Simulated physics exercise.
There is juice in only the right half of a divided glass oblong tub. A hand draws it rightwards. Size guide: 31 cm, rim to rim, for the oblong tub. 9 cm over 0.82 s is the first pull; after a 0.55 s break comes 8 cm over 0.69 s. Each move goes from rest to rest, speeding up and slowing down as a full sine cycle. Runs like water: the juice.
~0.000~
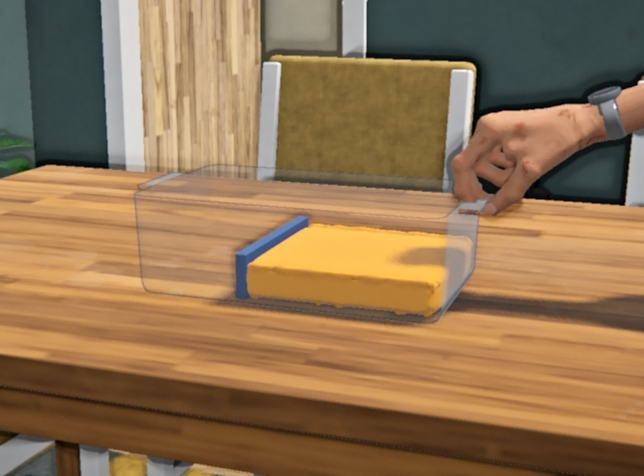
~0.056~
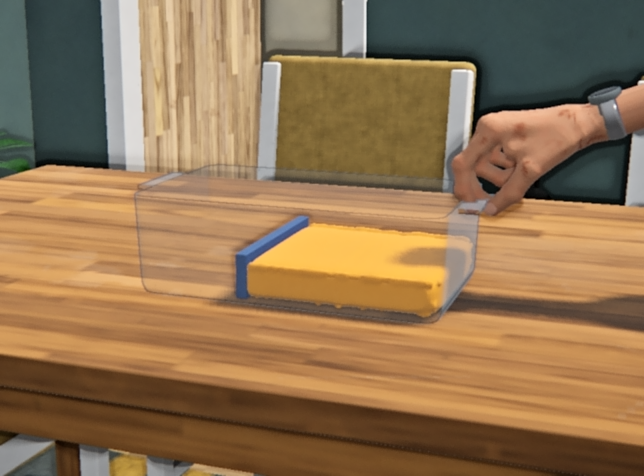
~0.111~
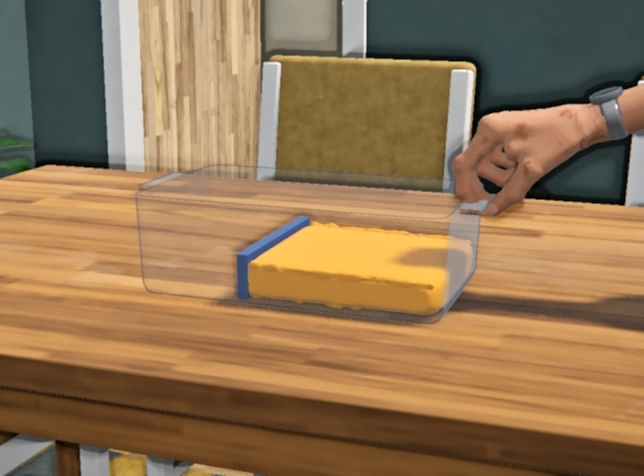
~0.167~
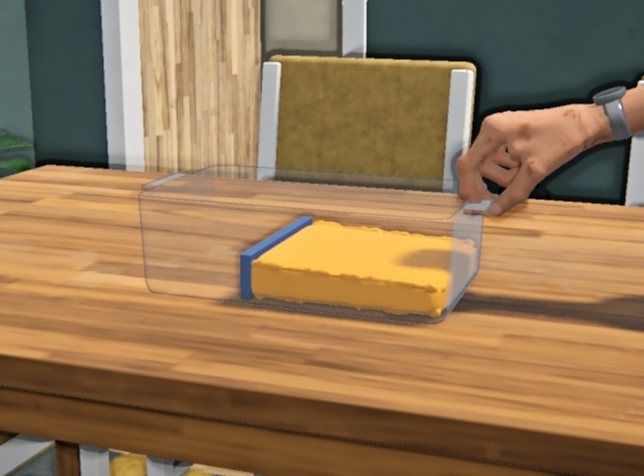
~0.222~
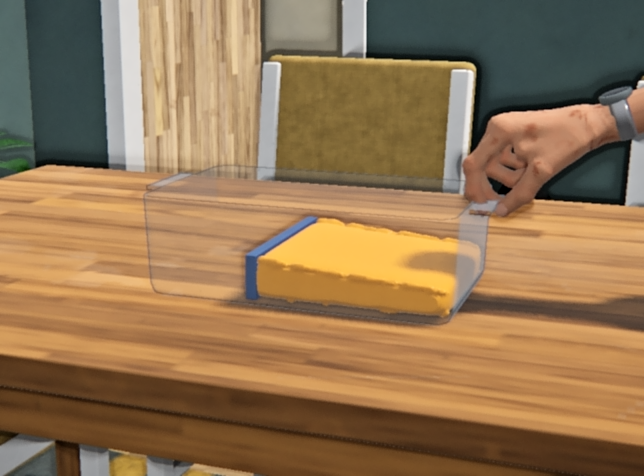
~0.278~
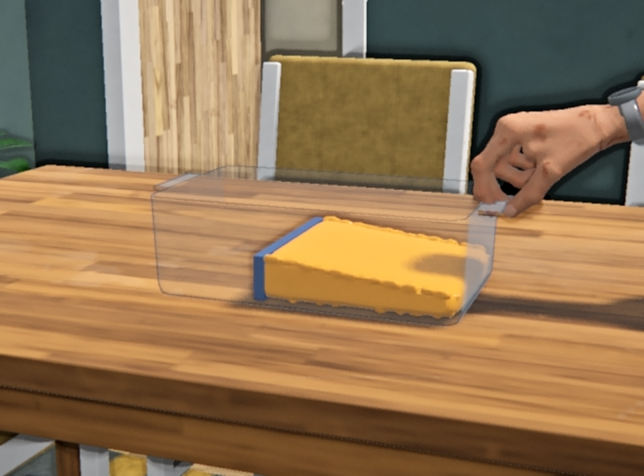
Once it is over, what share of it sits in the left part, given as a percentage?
The left part ends with roughly 19 per cent.
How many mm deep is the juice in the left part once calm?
Once it settles, it stands roughly 12 mm deep.
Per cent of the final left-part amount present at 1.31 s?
I'd say something like 30 per cent at that point.
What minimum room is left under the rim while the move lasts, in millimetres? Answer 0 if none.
I'd put it at close to 20 mm.
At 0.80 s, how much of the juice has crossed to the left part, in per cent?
About 0 %.
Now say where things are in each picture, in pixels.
In the first picture, it has moved 0.0 cm; in the oblong tub the surface runs from (282, 243) to (460, 259), rim (465, 202); the top of the divider is at (242, 256).
In the second picture, it has moved 0.0 cm; in the oblong tub the surface runs from (282, 242) to (459, 259).
In the third picture, it has moved 0.1 cm; in the oblong tub the surface runs from (283, 241) to (461, 261).
In the fourth picture, it has moved 0.5 cm; in the oblong tub the surface runs from (286, 240) to (464, 263).
In the fifth picture, it has moved 1.1 cm; in the oblong tub the surface runs from (291, 237) to (470, 267).
In the sixth picture, it has moved 1.9 cm; in the oblong tub the surface runs from (298, 236) to (478, 270).
Then, 0.80 s in, it has gone 9 cm; 0 per cent is on the left side and 0 is out of the oblong tub.
Then, 1.31 s in, it has gone 9 cm; 5 per cent is on the left side and 0 is out of the oblong tub.
Then, 1.83 s in, it has gone 16 cm; 11 per cent is on the left side and 0 is out of the oblong tub.
Then, 2.35 s in, it has gone 17 cm; 14 per cent is on the left side and 0 is out of the oblong tub.
Finally, 19 per cent is on the left side and 0 is out of the oblong tub.
